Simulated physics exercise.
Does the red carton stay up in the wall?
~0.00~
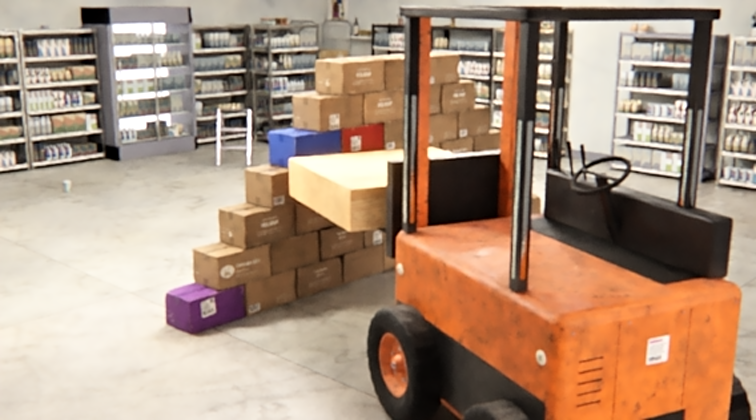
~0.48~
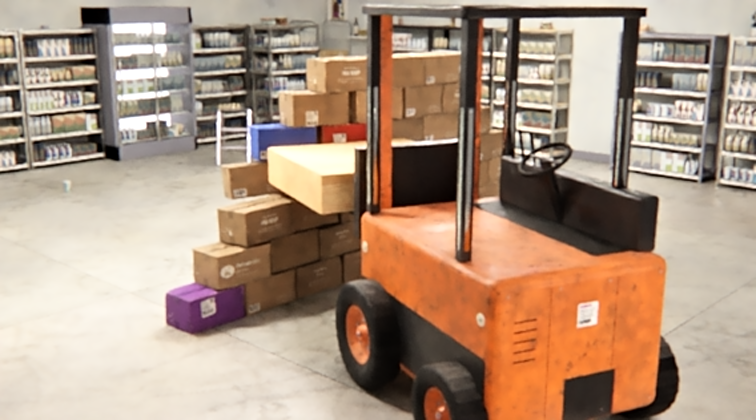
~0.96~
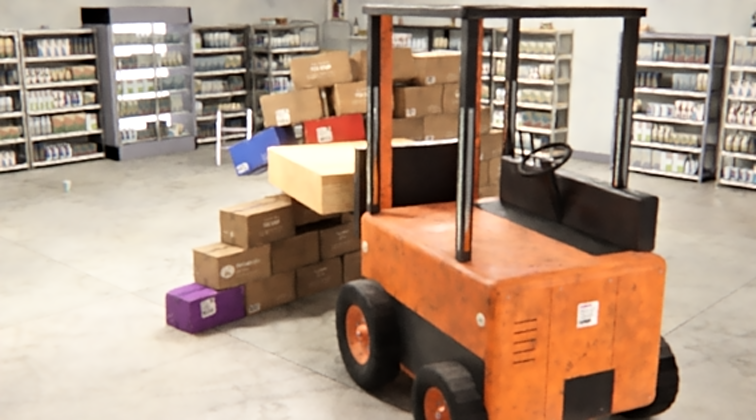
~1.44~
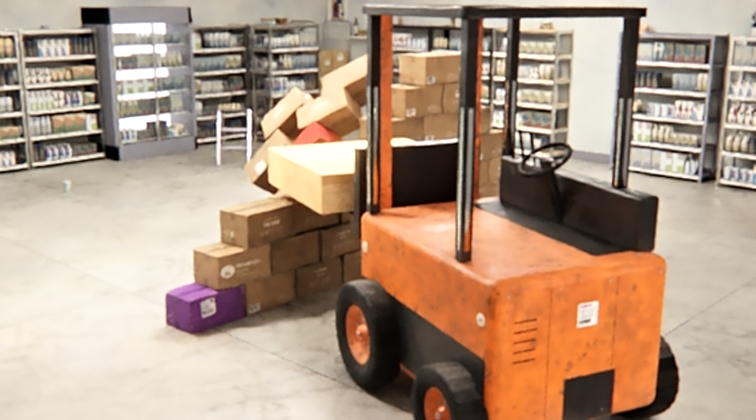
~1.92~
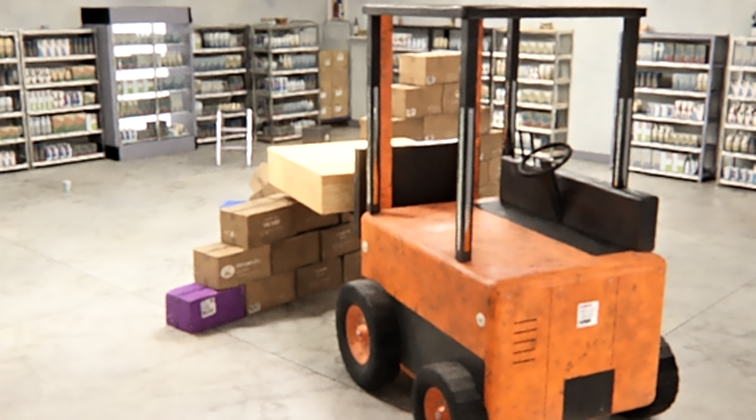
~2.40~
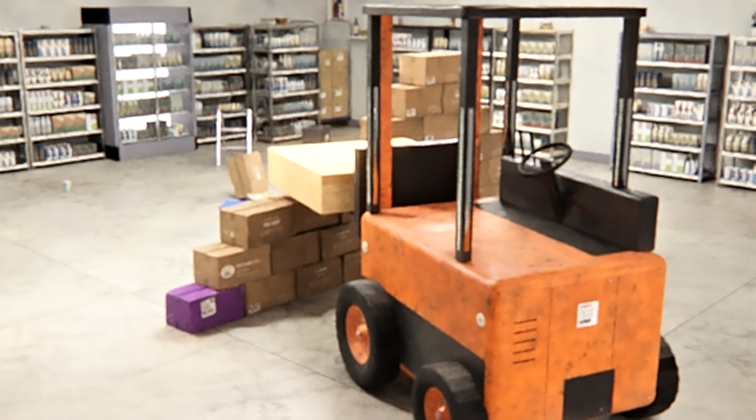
No, the red carton is pushed to the left, tips over and drops out of sight behind the crate.
